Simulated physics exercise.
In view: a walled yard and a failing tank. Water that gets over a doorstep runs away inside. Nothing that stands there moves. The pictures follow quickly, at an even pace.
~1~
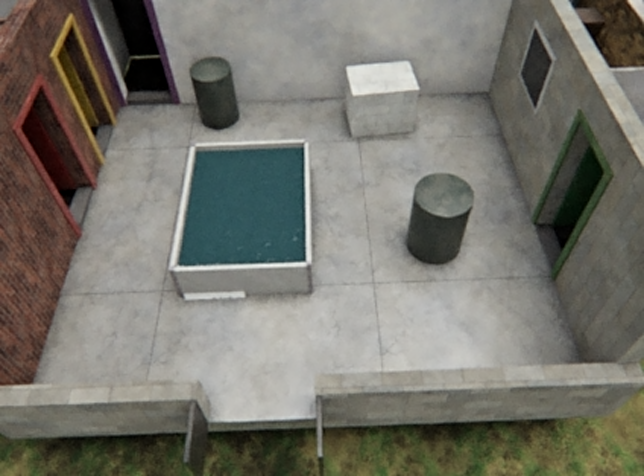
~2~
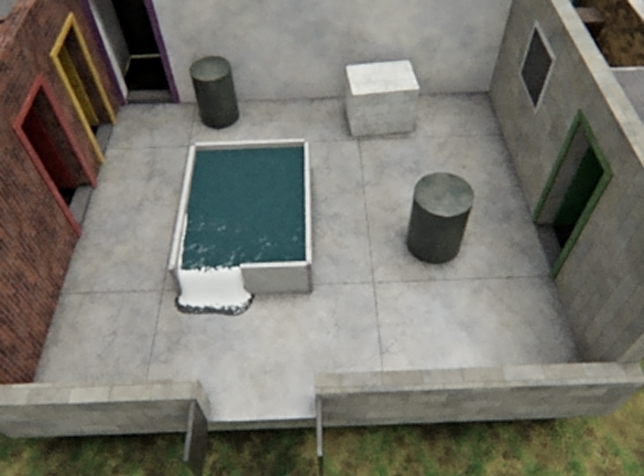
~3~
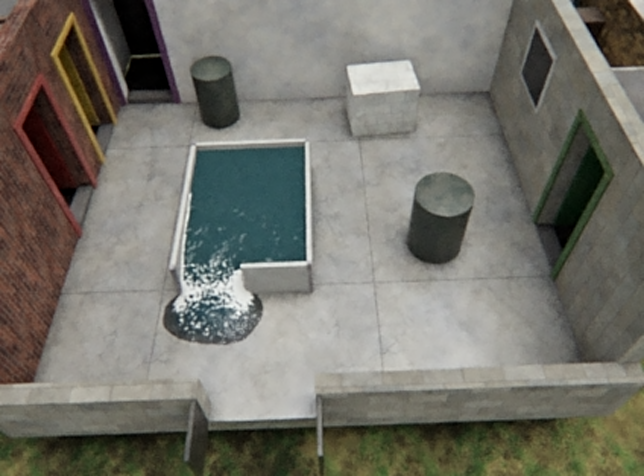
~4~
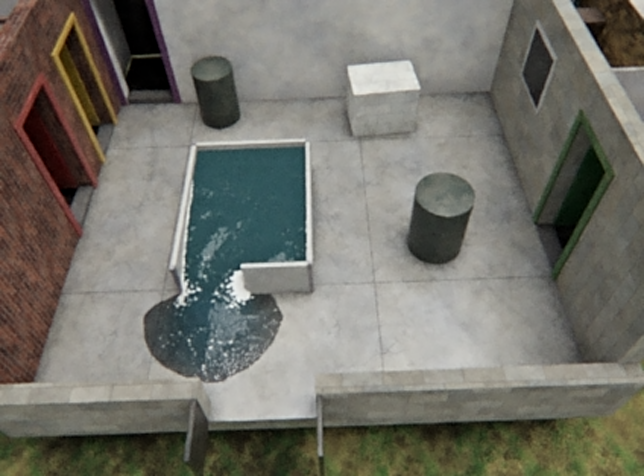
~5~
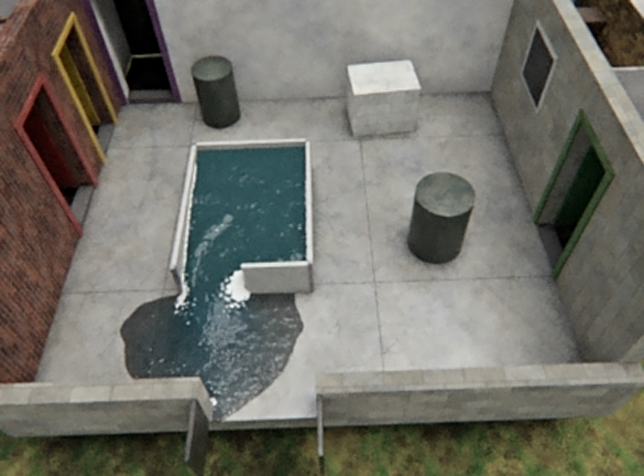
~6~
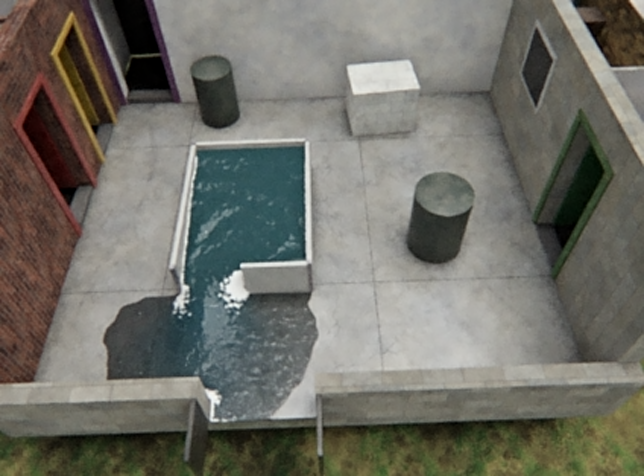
Water pours through a gap at the front left of a low-walled rectangular tank in a walled yard, foaming white at first, then spreading across the concrete floor in a widening dark pool that reaches the opening in the front wall.
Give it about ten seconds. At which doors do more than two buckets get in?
The purple door holds within the limit; the green door holds within the limit; the red door holds within the limit; the yellow door floods.
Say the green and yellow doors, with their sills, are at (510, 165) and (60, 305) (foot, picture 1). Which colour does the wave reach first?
That is the yellow-painted one.
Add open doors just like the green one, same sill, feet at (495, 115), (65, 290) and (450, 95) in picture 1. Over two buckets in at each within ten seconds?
As listed: Is under, is over, lets less in.
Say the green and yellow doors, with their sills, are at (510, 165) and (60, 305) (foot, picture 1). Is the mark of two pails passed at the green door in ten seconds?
One by one: The green door stays under.
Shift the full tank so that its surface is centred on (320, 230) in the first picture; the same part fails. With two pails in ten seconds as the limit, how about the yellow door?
My reading: Yellow door takes less.
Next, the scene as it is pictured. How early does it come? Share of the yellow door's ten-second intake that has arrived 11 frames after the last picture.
I make it 0 per cent.
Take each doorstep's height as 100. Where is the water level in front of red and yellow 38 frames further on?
In turn 40 and 50 per cent.
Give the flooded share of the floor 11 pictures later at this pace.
Close to 15 %.
A moment on, water covers 10 % of the floor; the purple door not reached, the green door not reached, the red door not reached, the yellow door not reached.
Next, water covers 15 % of the floor; the purple door not reached, the green door not reached, the red door not reached, the yellow door not reached.
Then, water covers 30 % of the floor; the purple door not reached, the green door not reached, the red door wet at the sill, nothing in, the yellow door wet at the sill, nothing in.
Later, water covers 45 % of the floor; the purple door wet at the sill, nothing in, the green door not reached, the red door wet at the sill, nothing in, the yellow door wet at the sill, nothing in.
In the end, water covers 55 % of the floor; the purple door wet at the sill, nothing in, the green door wet at the sill, nothing in, the red door wet at the sill, nothing in, the yellow door over two buckets in.
